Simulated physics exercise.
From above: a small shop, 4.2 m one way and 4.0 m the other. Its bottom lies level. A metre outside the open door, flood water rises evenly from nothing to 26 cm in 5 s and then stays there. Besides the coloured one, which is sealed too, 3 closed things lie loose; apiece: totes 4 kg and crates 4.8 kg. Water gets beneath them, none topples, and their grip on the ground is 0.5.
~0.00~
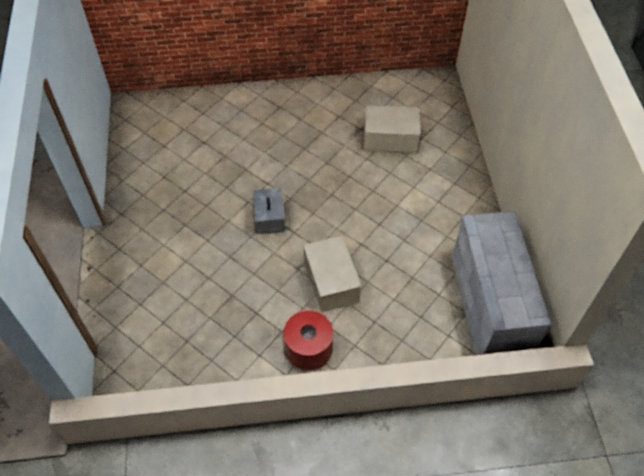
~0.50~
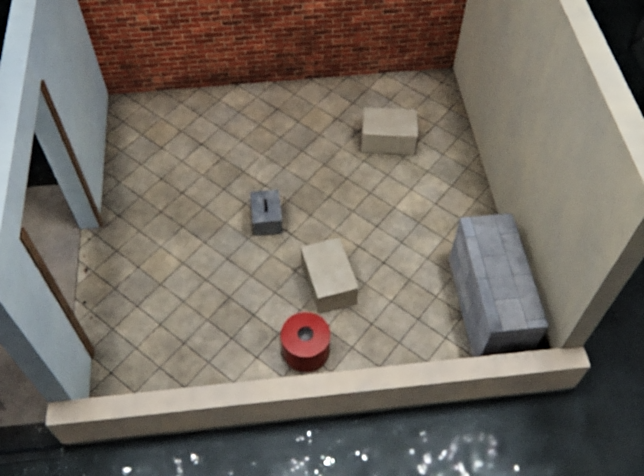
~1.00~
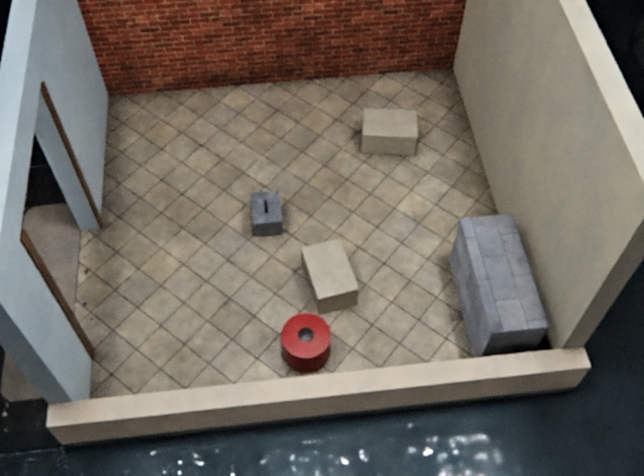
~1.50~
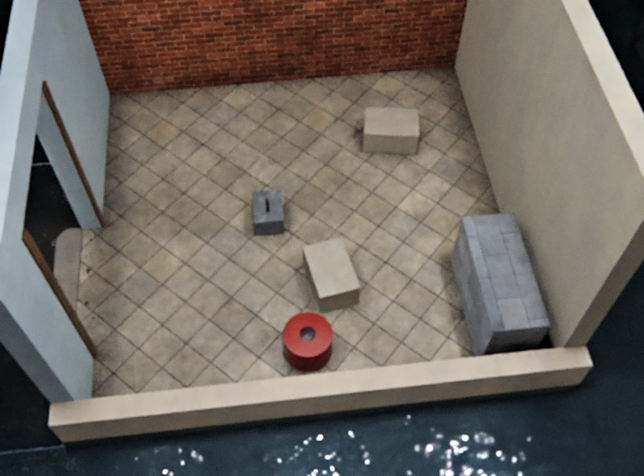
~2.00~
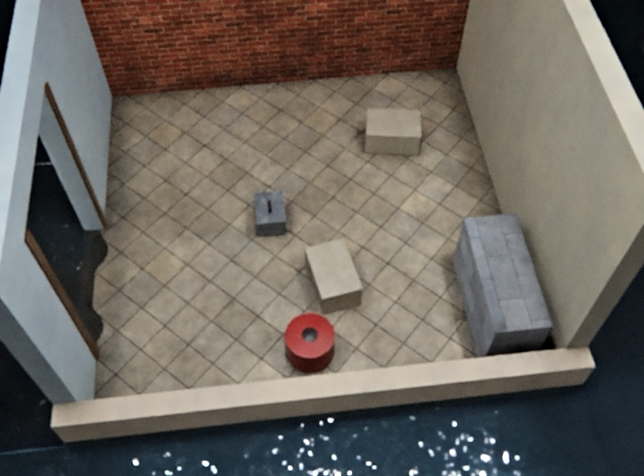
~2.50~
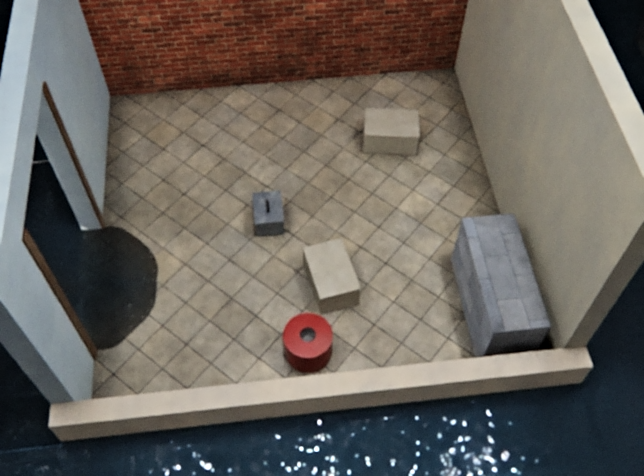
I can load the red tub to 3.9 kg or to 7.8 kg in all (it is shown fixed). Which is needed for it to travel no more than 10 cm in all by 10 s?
For it, neither load is enough.
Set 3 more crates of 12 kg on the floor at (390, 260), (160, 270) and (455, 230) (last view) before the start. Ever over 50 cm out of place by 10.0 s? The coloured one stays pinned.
In turn: More, past it, more.
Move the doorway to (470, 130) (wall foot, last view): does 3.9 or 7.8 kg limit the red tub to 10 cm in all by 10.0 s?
In that case neither weight holds it.
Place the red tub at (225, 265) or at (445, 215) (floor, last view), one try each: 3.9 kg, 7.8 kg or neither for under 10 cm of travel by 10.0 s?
In turn: Neither is enough; neither is enough.
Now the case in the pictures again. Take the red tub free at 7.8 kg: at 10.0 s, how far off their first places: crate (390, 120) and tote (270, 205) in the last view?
In that order: 120 cm, 250 cm.
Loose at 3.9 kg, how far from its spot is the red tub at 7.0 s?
Roughly 140 cm.
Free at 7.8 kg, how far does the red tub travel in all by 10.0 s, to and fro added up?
Some 200 cm in all.
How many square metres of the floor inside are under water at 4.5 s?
About 6.5 m2.
After 3.5 s the red tub would be 0 cm from its start with 3.9 kg and 0 cm from its start with 7.8 kg; 0 cm of water round it then.
After 4.5 s the red tub would be 13 cm from its start with 3.9 kg and 2 cm from its start with 7.8 kg; 4 cm of water round it then.
After 7.0 s the red tub would be 132 cm from its start with 3.9 kg and 133 cm from its start with 7.8 kg; 18 cm of water round it then.
After 10.0 s the red tub would be 98 cm from its start with 3.9 kg and 93 cm from its start with 7.8 kg; 15 cm of water round it then.
